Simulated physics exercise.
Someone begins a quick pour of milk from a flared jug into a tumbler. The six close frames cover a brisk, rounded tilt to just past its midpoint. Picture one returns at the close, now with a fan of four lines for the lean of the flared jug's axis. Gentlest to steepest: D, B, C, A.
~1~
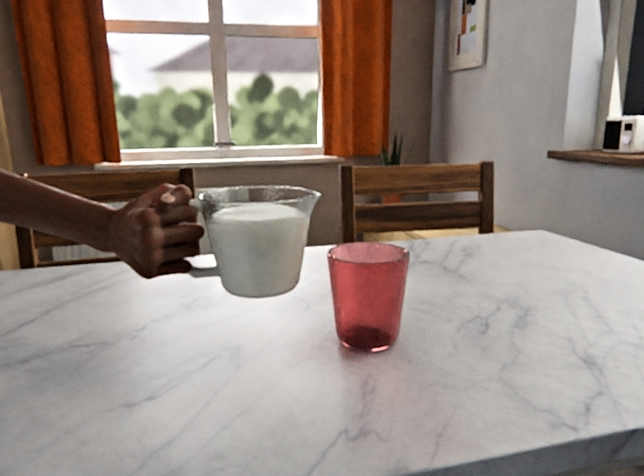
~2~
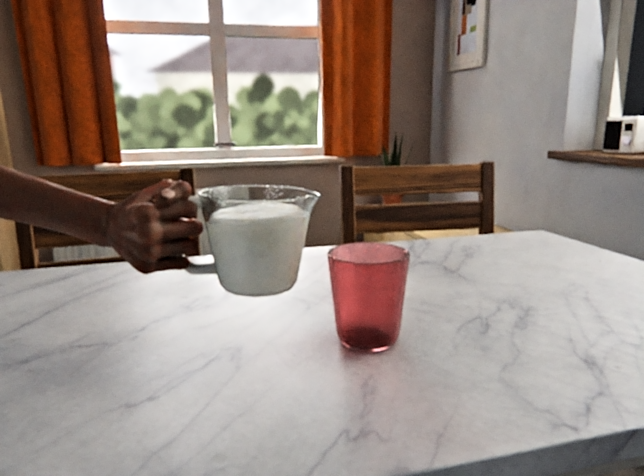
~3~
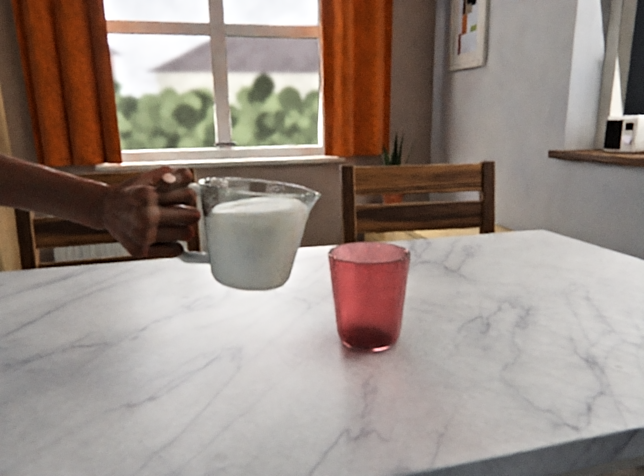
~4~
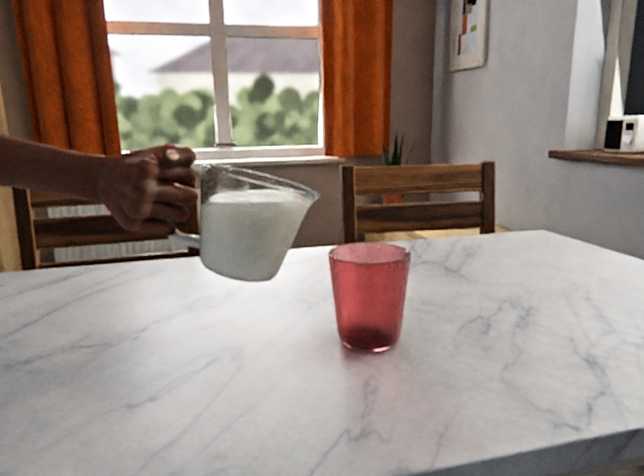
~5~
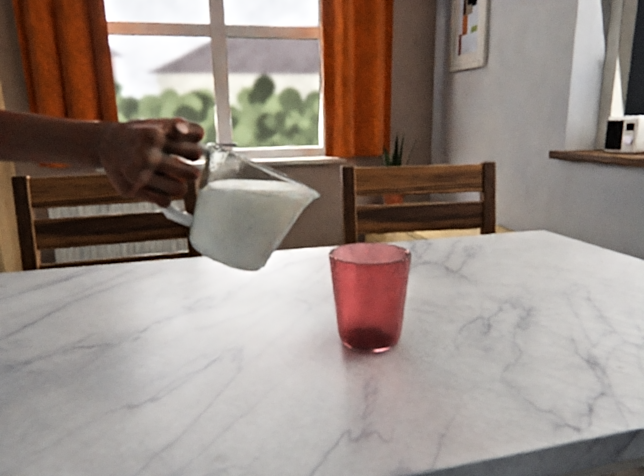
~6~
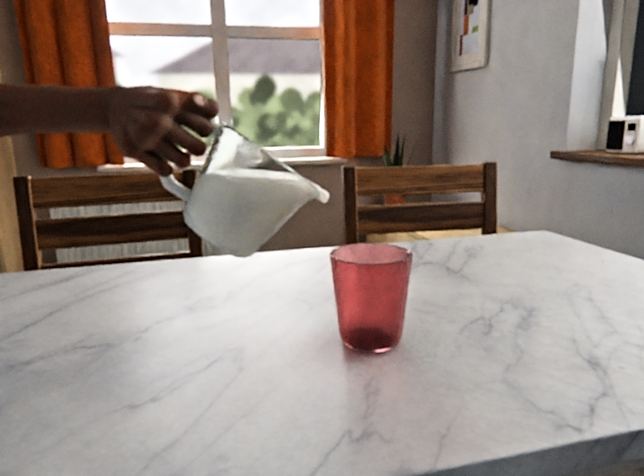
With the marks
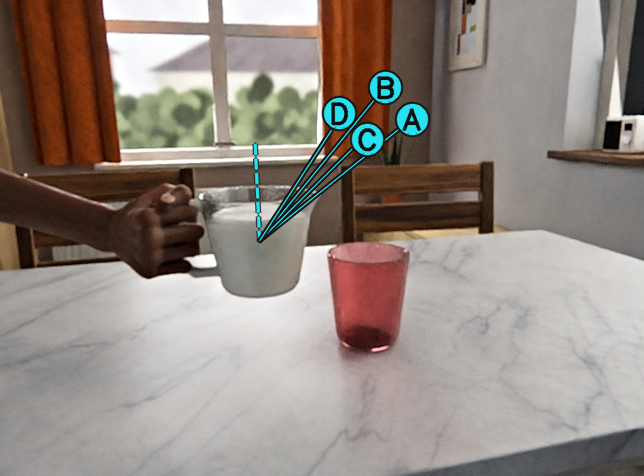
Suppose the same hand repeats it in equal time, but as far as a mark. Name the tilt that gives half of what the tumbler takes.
A beats the others.
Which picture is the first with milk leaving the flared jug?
In picture 6.
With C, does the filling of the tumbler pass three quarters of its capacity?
No, it does not.
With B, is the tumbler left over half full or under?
Under half.
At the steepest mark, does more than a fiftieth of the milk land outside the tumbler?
No, it does not.
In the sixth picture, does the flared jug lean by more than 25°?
Yes.
In cyan, A at (398, 129); B at (374, 100); C at (352, 148); D at (331, 129).
If A is chosen, the tumbler ends with about 50 % of what it can hold.
If B is chosen, the tumbler ends with about 26 % of what it can hold.
If C is chosen, the tumbler ends with about 38 % of what it can hold.
If D is chosen, the tumbler ends with about 17 % of what it can hold.
